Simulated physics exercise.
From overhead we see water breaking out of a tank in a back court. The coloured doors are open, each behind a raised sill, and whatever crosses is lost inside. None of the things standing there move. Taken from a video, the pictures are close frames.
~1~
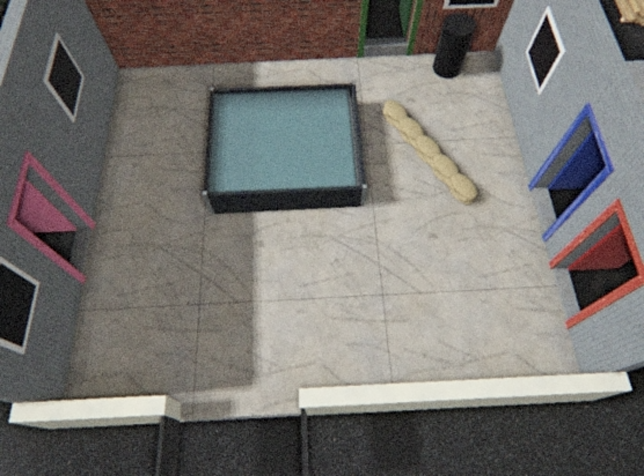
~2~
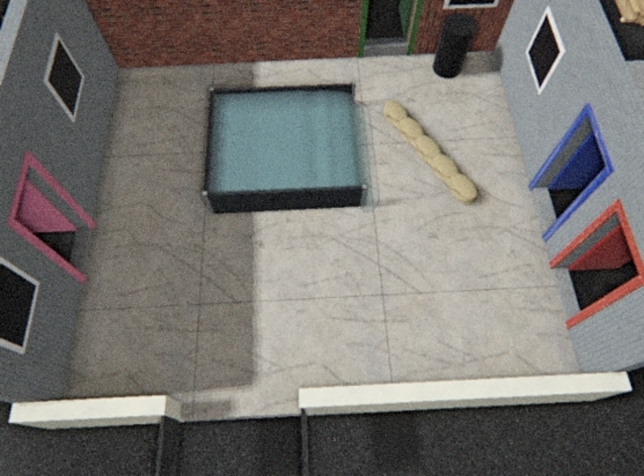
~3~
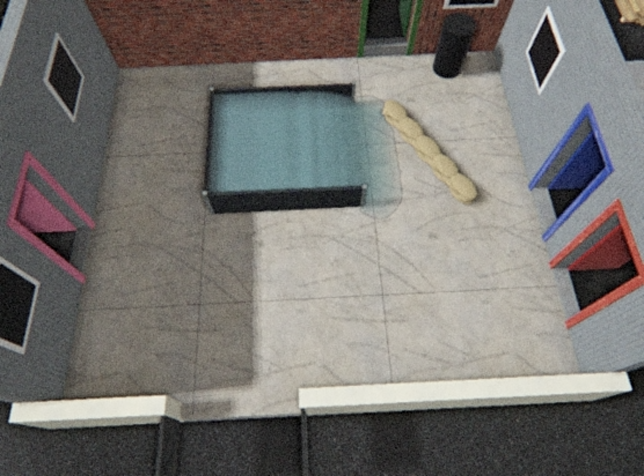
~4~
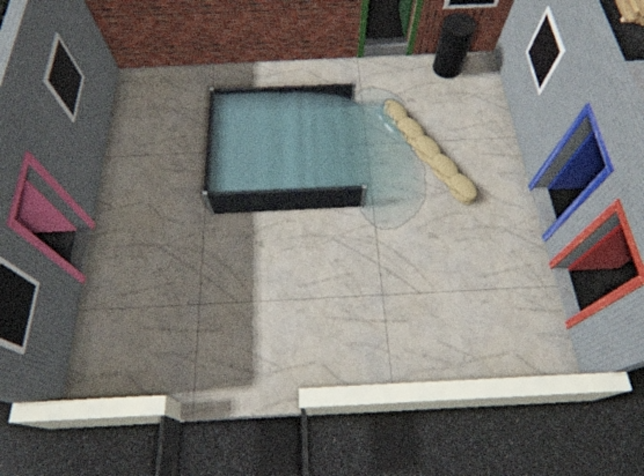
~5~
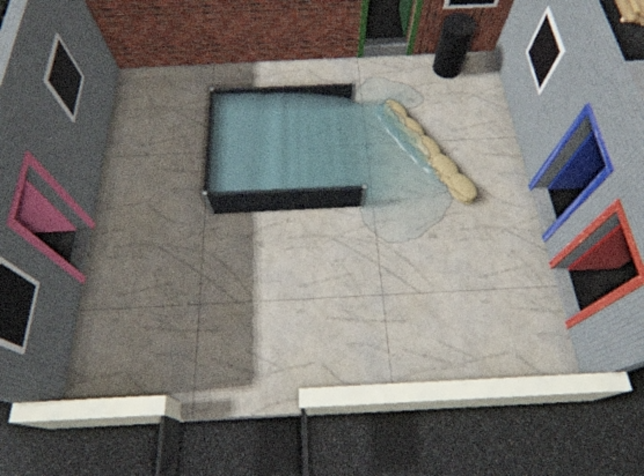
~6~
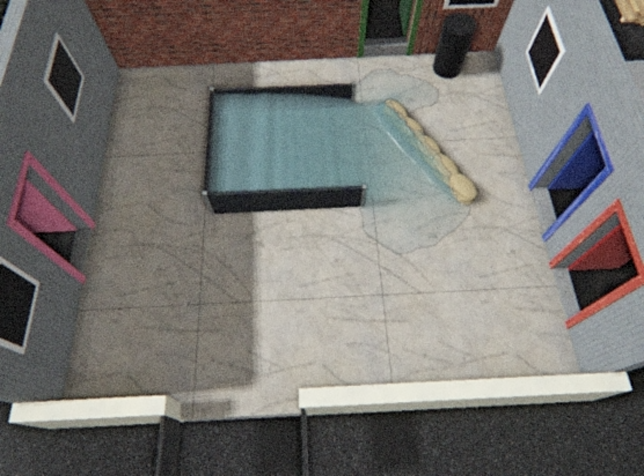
The footage shows an open tank of still water in a walled court with coloured doorways; its right side opens and water pours out, spreading across the paving to a slanting row of tan sacks and fanning out around it.
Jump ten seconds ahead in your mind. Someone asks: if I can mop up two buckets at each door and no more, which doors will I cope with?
The pink door keeps the inflow to two buckets or less, the green door keeps the inflow to two buckets or less, the red door lets the inflow pass two buckets, the blue door keeps the inflow to two buckets or less.
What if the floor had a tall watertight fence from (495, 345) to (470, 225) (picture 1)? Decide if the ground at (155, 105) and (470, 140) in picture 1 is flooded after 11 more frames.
Result, in order: Bone-dry / swamped.
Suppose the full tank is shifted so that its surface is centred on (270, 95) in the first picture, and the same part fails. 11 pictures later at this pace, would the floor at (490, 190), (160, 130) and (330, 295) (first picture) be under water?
Taking the three spots in that order, I'd say spared, then spared, then spared.
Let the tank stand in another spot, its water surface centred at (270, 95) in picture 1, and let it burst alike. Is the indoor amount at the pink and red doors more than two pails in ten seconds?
At the pink door it comes out lower; at the red door it comes out higher.
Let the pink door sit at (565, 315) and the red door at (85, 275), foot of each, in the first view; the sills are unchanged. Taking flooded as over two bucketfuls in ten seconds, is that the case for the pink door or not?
Observation - pink door ends up higher.
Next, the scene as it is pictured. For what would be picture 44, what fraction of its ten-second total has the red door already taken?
About 75 %.
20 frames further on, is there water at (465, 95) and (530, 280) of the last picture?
Going in order, I'd call them drenched and drenched.
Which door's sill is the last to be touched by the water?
That would be the pink-painted one.
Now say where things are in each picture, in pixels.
Still water in the open tank at (284, 139), in the first picture.
The front is at (364, 209), out from the gap at (356, 148), in the second picture.
The front is at (382, 214), out from the gap at (356, 149), in the third picture.
Water pours out at (356, 149) and has run to (397, 223), in the fourth picture.
The front is at (421, 228), out from the gap at (356, 149), in the fifth picture.
The front is at (460, 214), out from the gap at (356, 149), in the sixth picture.
A moment on, water covers 20 % of the floor; the pink door not reached, the green door wet at the sill, nothing in, the red door not reached, the blue door not reached.
Next, water covers 35 % of the floor; the pink door not reached, the green door wet at the sill, nothing in, the red door under two buckets in, the blue door wet at the sill, nothing in.
Then, water covers 45 % of the floor; the pink door not reached, the green door wet at the sill, nothing in, the red door over two buckets in, the blue door wet at the sill, nothing in.
Later, water covers 70 % of the floor; the pink door not reached, the green door wet at the sill, nothing in, the red door far over two buckets in, the blue door wet at the sill, nothing in.
In the end, water covers 90 % of the floor; the pink door wet at the sill, nothing in, the green door wet at the sill, nothing in, the red door far over two buckets in, the blue door wet at the sill, nothing in.
